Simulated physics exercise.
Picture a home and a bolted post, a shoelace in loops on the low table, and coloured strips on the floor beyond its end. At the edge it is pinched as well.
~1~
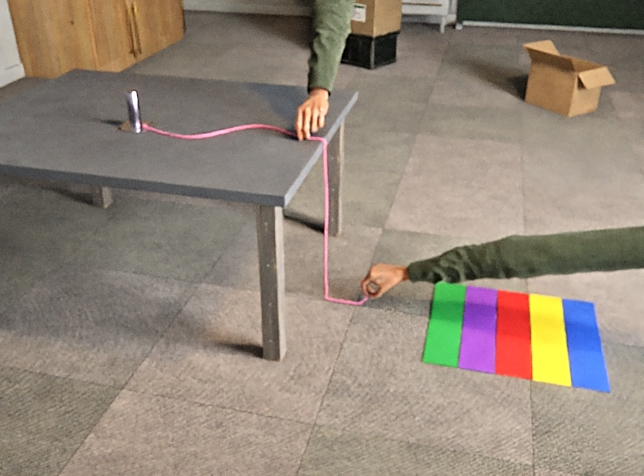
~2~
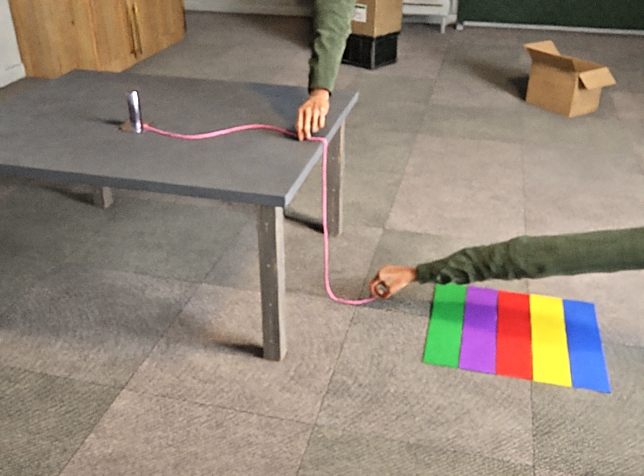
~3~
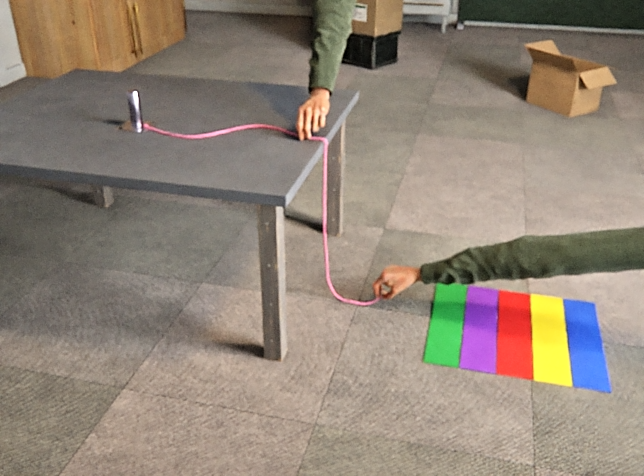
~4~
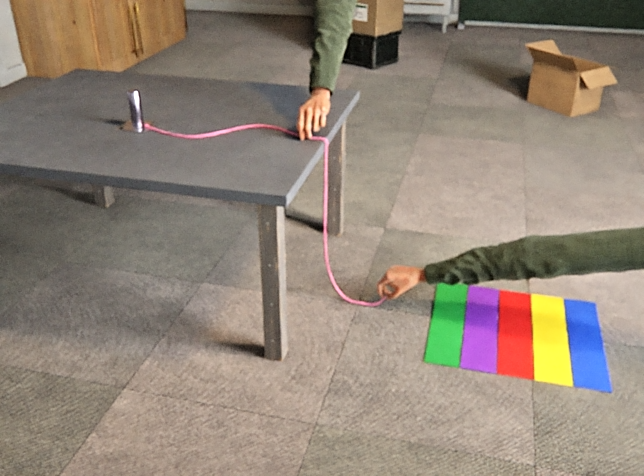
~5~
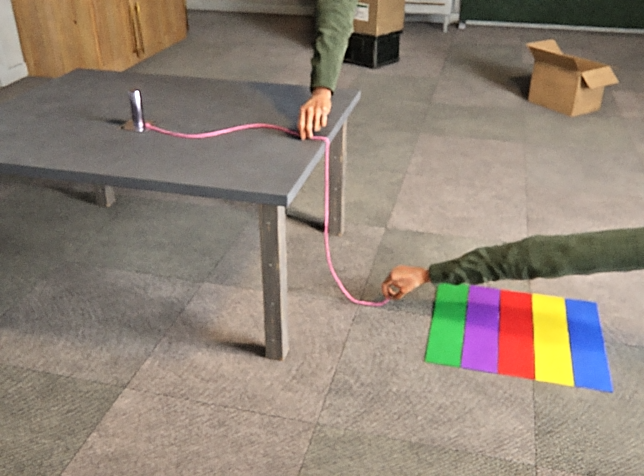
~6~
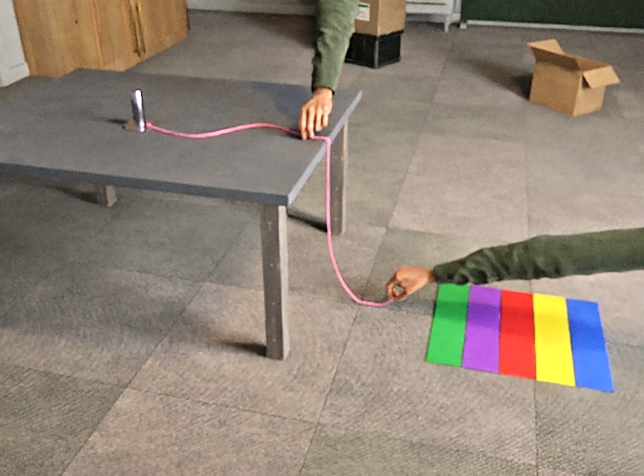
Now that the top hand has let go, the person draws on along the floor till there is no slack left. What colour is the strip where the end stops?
It is red.
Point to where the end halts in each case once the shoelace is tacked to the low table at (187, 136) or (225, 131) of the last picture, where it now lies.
Try one ends near (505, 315), try two near (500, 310).
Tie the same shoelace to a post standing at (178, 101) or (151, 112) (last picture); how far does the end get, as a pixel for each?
Try by try, around (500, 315) and (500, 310).
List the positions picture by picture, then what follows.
End (369, 295); green (442, 348); purple (478, 354); red (514, 359); yellow (551, 365); blue (589, 371), in the first frame.
End (378, 296); shoelace through (167, 134) (230, 130) (289, 133) (324, 173) (325, 232) (329, 290), in the second frame.
End (381, 296), in the third frame.
End (385, 297); shoelace through (168, 134) (231, 130) (290, 132) (326, 172) (325, 232) (338, 290), in the fourth frame.
End (390, 297), in the fifth frame.
End (394, 297); shoelace through (171, 133) (233, 129) (292, 132) (328, 172) (329, 232) (347, 289), in the sixth frame.
Early on, end near (465, 307); over green.
Midway, end near (497, 312); over purple.
At the end of the slack, end near (515, 315); over red. The end stops over the red strip.
